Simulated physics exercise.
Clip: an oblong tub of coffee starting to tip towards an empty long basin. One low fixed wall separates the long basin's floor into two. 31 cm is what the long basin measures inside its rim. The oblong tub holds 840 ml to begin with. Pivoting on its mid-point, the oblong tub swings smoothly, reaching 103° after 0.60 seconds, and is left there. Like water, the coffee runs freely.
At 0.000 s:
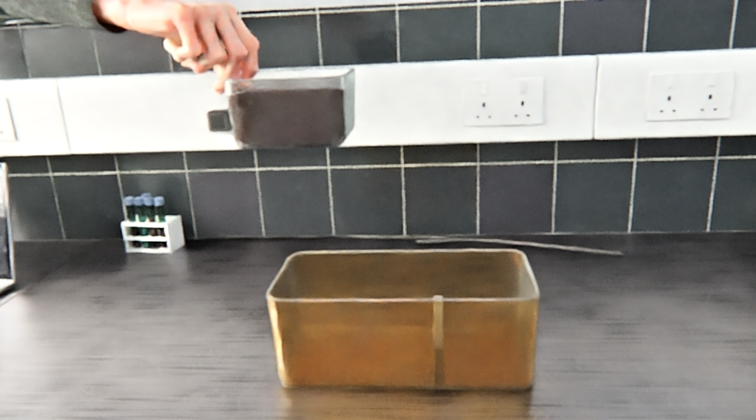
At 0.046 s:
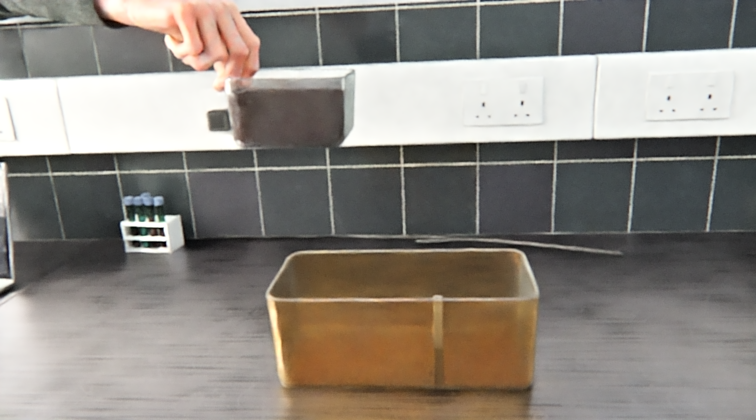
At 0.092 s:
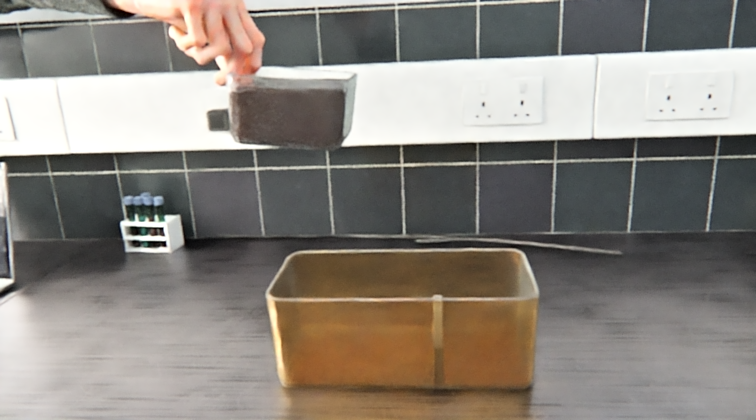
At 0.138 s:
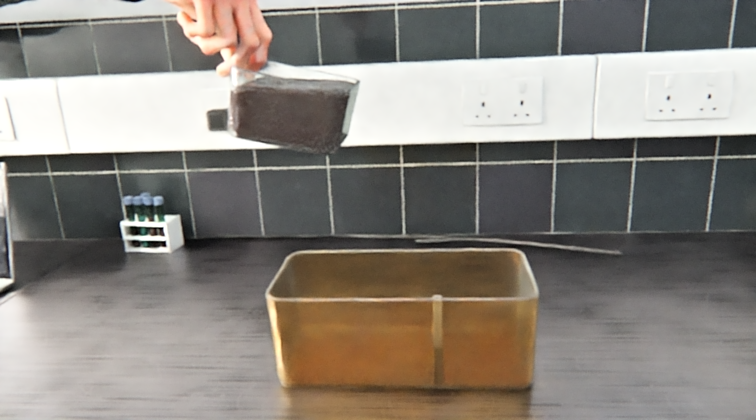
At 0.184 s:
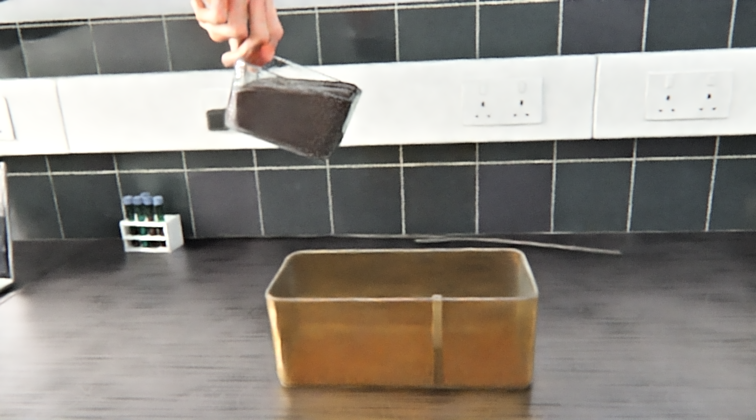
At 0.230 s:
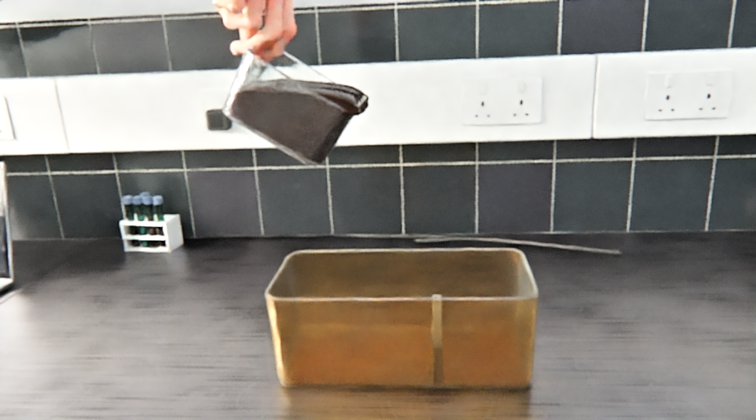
On a dark worktop, a hand tilts a clear tub of coffee above a basin.
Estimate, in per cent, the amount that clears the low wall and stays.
Roughly 31 percent.
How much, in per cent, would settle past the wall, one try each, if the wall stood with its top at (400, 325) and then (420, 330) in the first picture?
The first gives near 70 per cent and the second near 50 per cent.
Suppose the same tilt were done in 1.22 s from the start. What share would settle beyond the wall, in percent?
That would be about 55 in a hundred, I'd say.
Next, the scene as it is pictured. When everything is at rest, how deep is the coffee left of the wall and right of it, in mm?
Left part about 18 mm deep, right part about 18 mm deep.
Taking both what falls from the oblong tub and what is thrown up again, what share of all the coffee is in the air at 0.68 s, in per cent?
Around 12 percent of the liquid.
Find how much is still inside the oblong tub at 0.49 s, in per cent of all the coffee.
About 24 per cent.
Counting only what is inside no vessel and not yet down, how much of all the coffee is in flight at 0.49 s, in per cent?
Around 60 in a hundred.
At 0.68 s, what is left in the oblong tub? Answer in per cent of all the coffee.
About 5 percent.
Then, 0.49 s in, the tilt is 95° and 24 per cent is still to pour, 7 is left of the wall and 9 right of it.
Then, 0.68 s in, the tilt is 103° and 5 per cent is still to pour, 47 is left of the wall and 33 right of it.
Then, 0.88 s in, the tilt is 103° and 0 per cent is still to pour, 57 is left of the wall and 30 right of it.
Then, 1.10 s in, the tilt is 103° and 0 per cent is still to pour, 61 is left of the wall and 31 right of it.
Finally, 61 per cent lies left of the wall, 31 right of it and 8 outside.
